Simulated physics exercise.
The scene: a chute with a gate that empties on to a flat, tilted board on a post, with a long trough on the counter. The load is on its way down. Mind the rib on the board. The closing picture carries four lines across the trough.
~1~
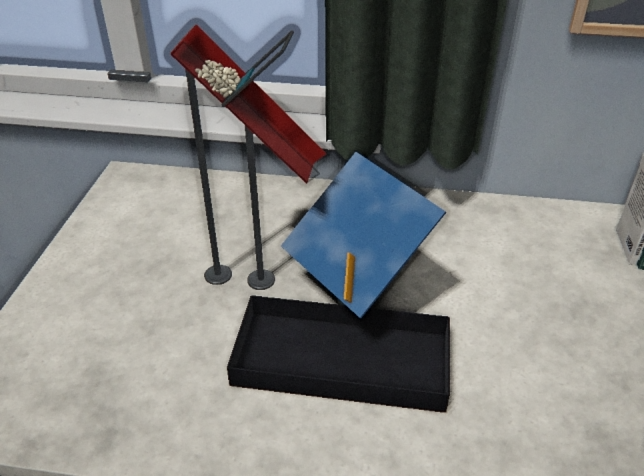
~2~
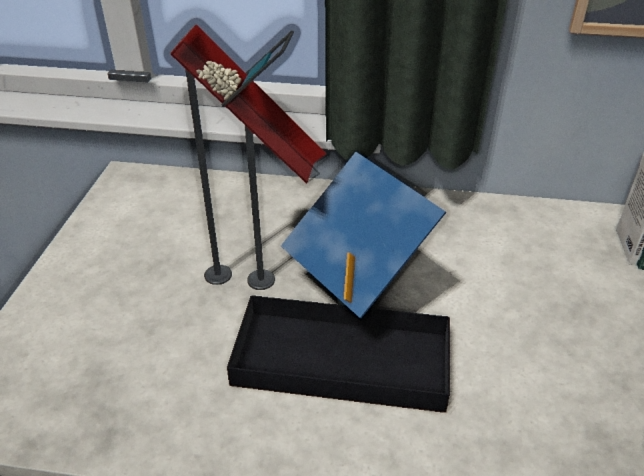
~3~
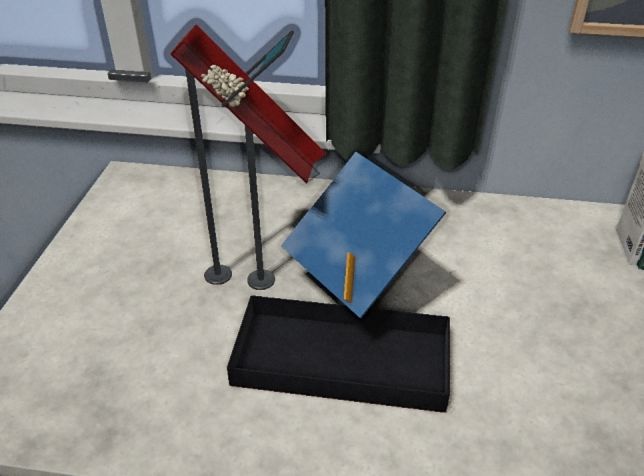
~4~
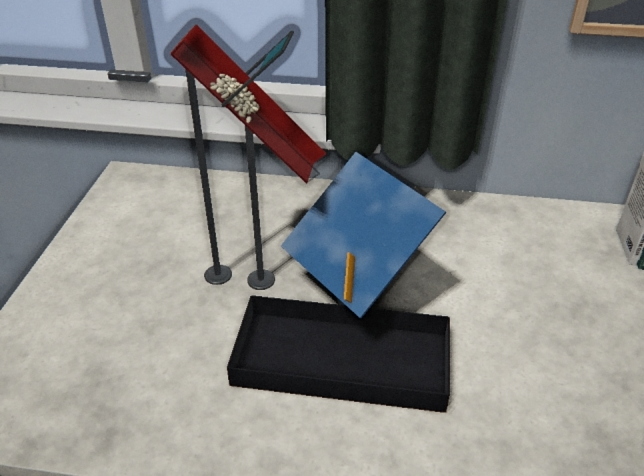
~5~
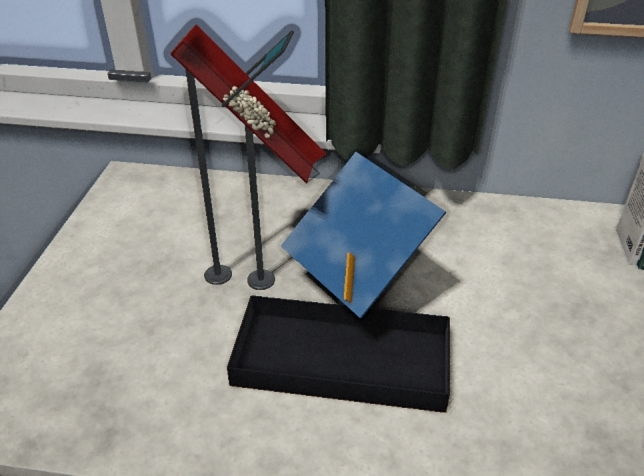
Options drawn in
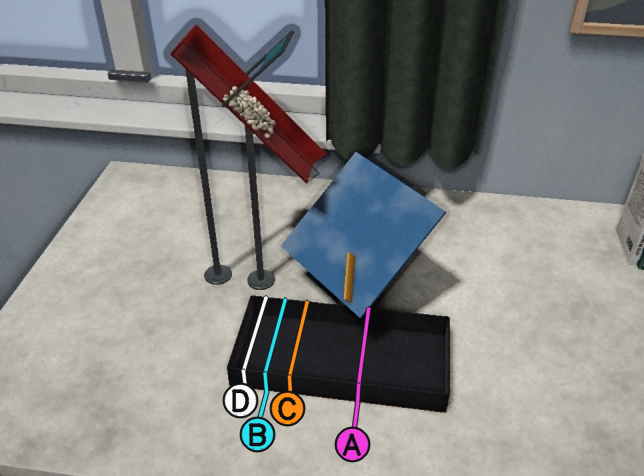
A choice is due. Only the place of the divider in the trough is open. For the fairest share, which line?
C works best here.
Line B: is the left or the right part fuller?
Right.
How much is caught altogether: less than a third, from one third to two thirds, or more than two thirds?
About that: More than two thirds.
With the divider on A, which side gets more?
More lands on the left.
On the marked copy, line A crosses the front rim at (358, 383); line B crosses the front rim at (265, 372); line C crosses the front rim at (289, 375); line D crosses the front rim at (243, 370).
With A, of what is caught, nearly all on the left of the divider, a small part on the right.
With B, of what is caught, a small part on the left of the divider, nearly all on the right.
With C, of what is caught, about half on the left of the divider, about half on the right.
With D, of what is caught, none on the left of the divider, all on the right.
